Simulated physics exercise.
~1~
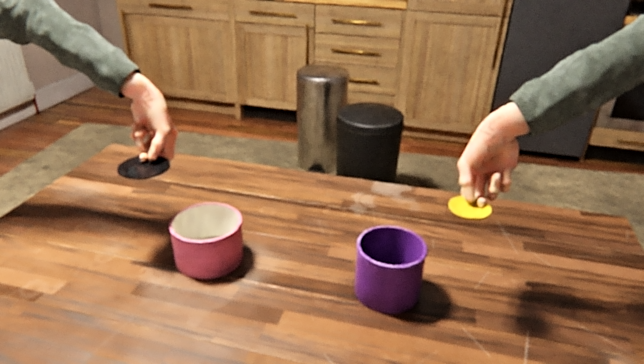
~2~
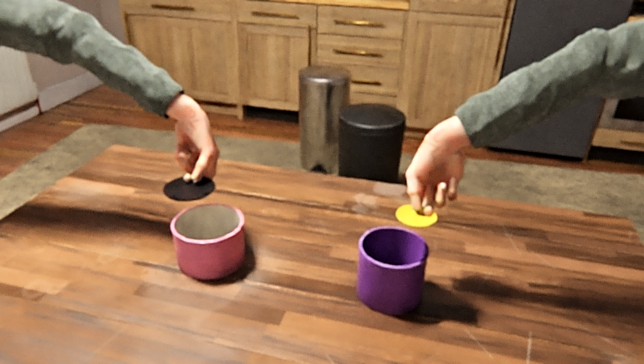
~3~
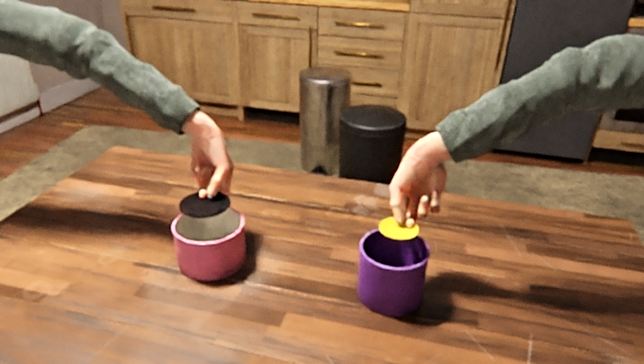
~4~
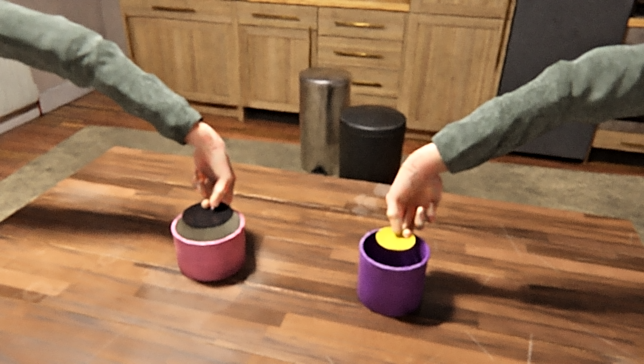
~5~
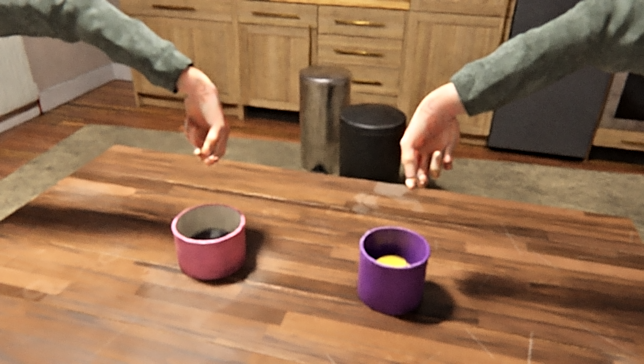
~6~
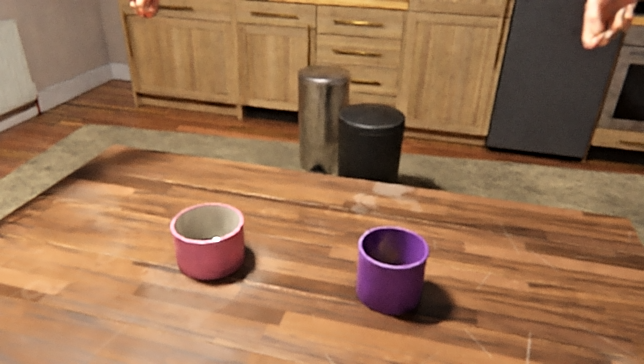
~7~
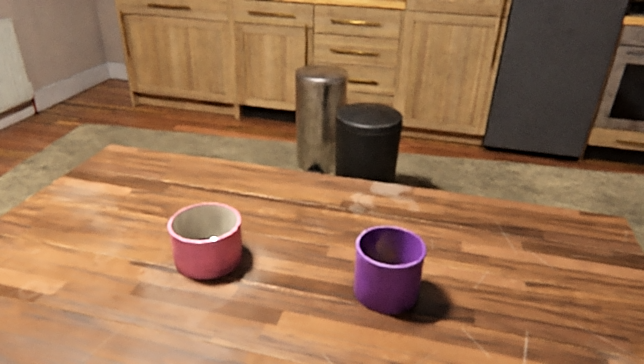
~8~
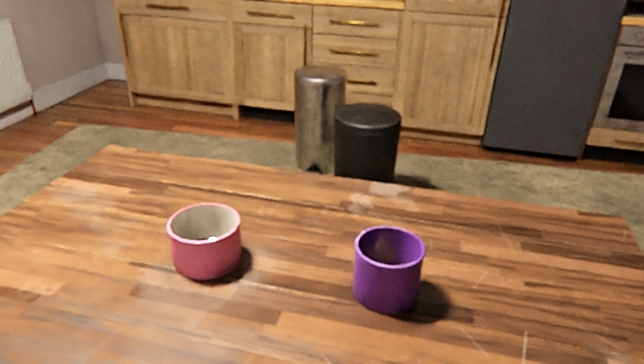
A black disc and a yellow disc, each held by a hand, were moved over a pink pot and a purple one on a wooden table, then released, dropping inside before the hands withdrew and left both containers standing there.
